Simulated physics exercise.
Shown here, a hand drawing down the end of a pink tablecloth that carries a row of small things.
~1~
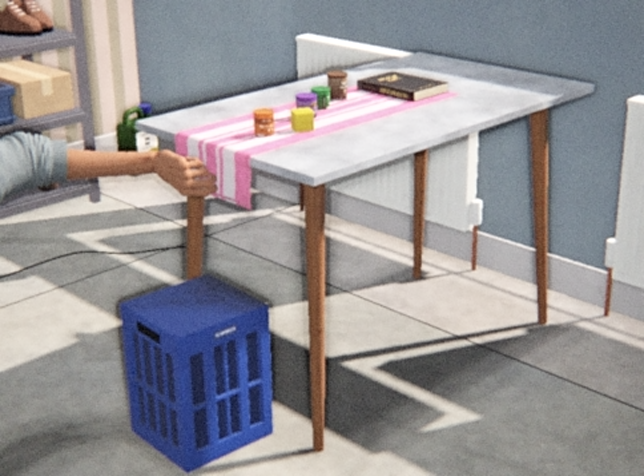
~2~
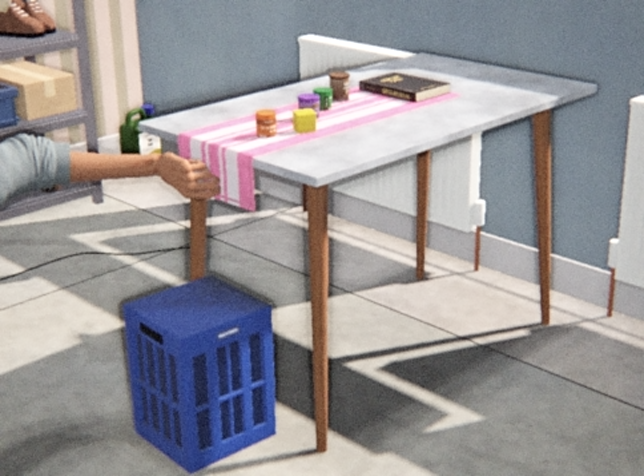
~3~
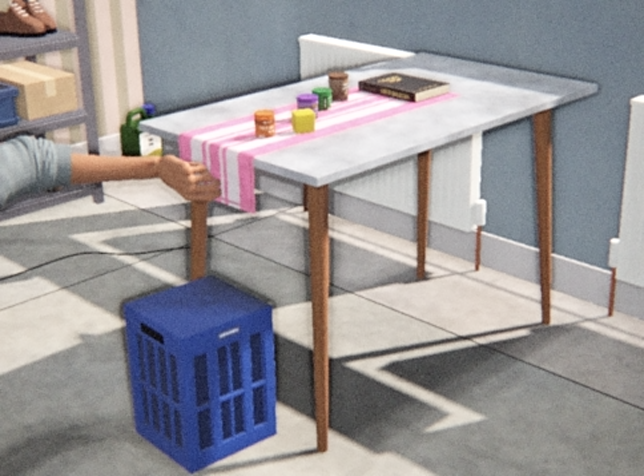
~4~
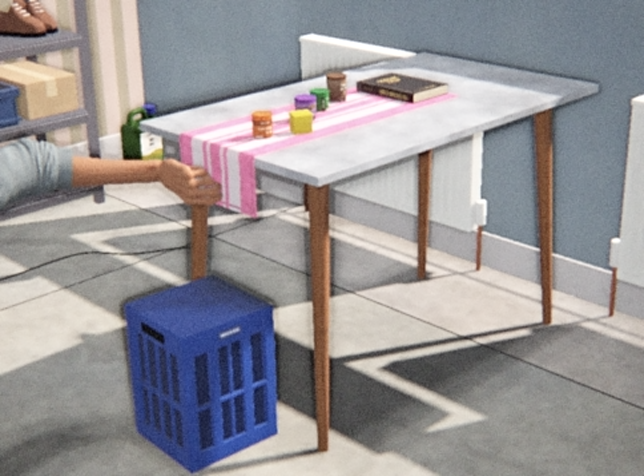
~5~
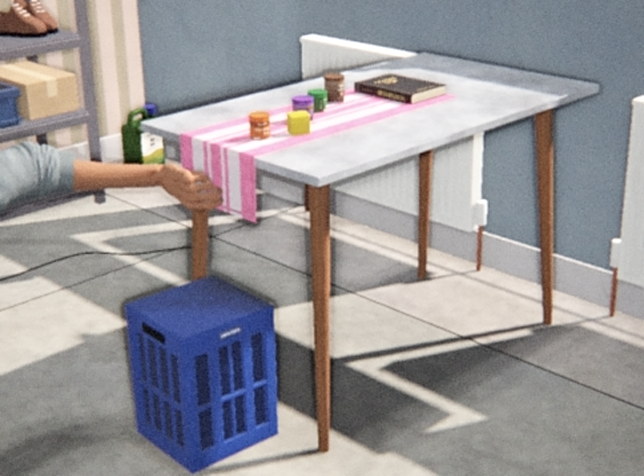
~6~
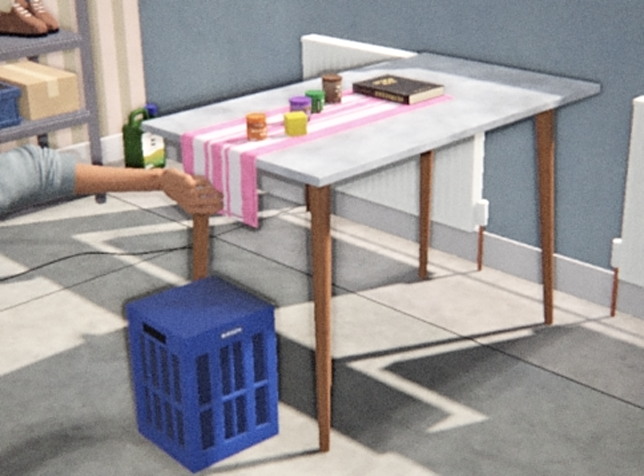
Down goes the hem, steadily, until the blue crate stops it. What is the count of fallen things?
Over the edge go two.
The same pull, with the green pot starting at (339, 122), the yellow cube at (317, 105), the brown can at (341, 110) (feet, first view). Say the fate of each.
The green pot keeps its place on top; the yellow cube does not fall; the brown can survives.
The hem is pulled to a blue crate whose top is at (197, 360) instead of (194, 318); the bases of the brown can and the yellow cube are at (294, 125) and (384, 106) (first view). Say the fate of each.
The brown can comes down, the yellow cube stays on.
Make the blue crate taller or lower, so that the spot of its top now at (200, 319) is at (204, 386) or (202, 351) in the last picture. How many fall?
In that case 4 and 3.
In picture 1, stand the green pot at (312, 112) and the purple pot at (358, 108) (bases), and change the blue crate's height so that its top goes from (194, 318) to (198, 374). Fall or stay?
The green pot goes over; the purple pot keeps its place on top.
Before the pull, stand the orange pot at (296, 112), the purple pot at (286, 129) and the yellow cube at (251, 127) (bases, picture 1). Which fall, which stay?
The orange pot keeps its place on top; the purple pot is carried off; the yellow cube comes down.
Soon after, hem near (222, 268); orange pot gone.
Then, hem on the crate; orange pot and yellow cube gone.
At rest, hem on the crate; orange pot and yellow cube gone. The table loses two.
